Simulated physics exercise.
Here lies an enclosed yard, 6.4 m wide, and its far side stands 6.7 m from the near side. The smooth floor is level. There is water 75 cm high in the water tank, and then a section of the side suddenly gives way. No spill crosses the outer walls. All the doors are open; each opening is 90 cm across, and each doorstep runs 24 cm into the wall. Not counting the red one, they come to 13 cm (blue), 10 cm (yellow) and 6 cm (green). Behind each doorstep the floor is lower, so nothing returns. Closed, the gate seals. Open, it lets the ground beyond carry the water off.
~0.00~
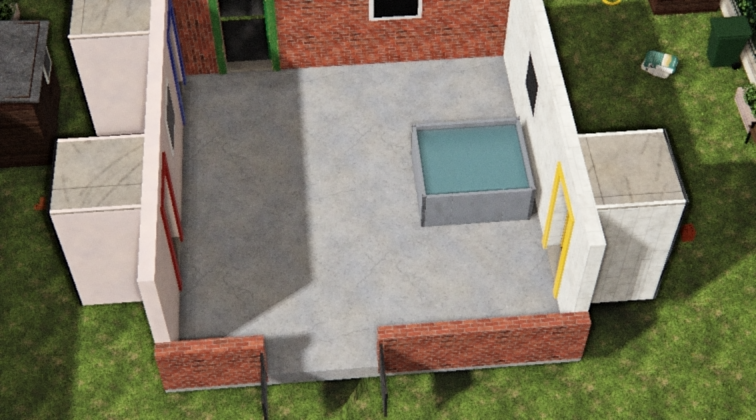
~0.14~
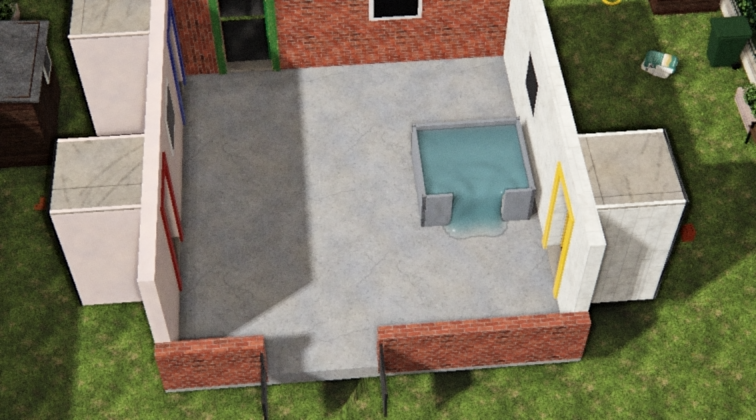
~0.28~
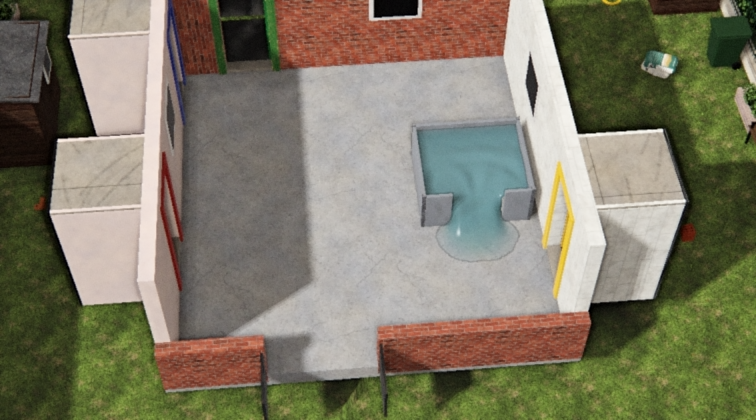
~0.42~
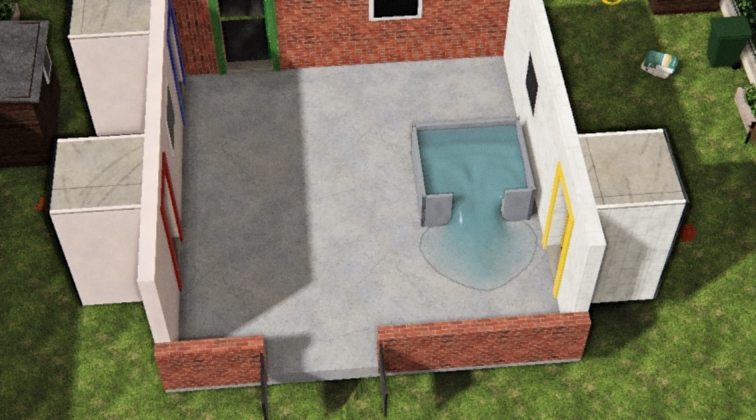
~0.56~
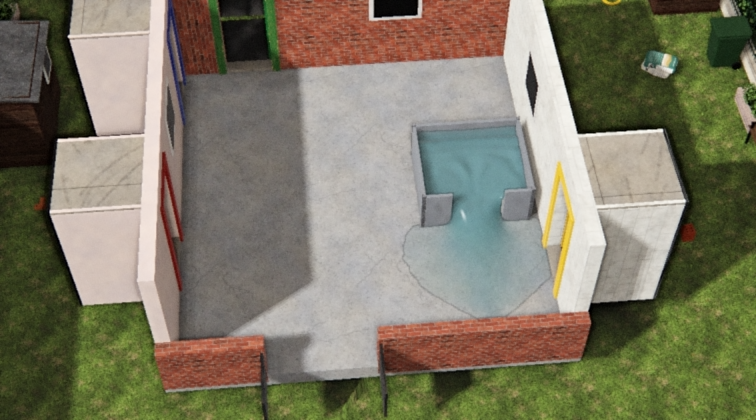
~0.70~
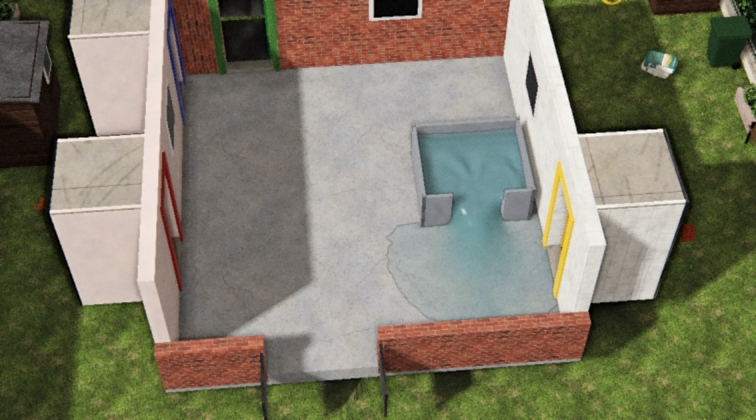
Water pours through a gap that opens in the front of a gray tank inside a walled yard, then spreads across the concrete floor in a widening puddle toward the low brick wall and around the yellow doorway at right.
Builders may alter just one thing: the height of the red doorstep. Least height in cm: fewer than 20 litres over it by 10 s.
Approx. 8 cm.
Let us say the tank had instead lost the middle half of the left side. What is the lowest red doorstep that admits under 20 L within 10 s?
If so: Around 13.5 cm.
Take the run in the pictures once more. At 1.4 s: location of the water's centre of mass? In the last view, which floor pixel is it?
My guess is close to (473, 225).
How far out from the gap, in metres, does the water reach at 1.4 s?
Roughly 3.4 m from the gap.
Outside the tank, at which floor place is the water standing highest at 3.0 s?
About (498, 289).
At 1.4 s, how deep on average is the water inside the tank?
The mean depth is roughly 46 cm.
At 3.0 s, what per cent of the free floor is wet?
I'd say near 30 percent.
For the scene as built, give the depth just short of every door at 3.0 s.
Centimetres: Blue = 0, yellow = 19, green = 0, red = 0.
After 1.4 s water covers 20 % of the floor, deepest (50 cm) near (561, 340); it has not reached the red door.
After 3.0 s water covers 30 % of the floor, deepest (26 cm) near (498, 289); it has not reached the red door.
After 10.0 s water covers 80 % of the floor, deepest (10 cm) near (185, 89); 7 cm at the red door, 0 litres in over its 16 cm doorstep.
At the red door as built, the water arrived by 3.8 s and peaked near 13 cm at 4.6 s.
Run again over the same 10 s with other heights there, 38 litres in over 6.5 cm, 6 litres over 10 cm. The limit of 20 litres is kept from about 8 cm up.
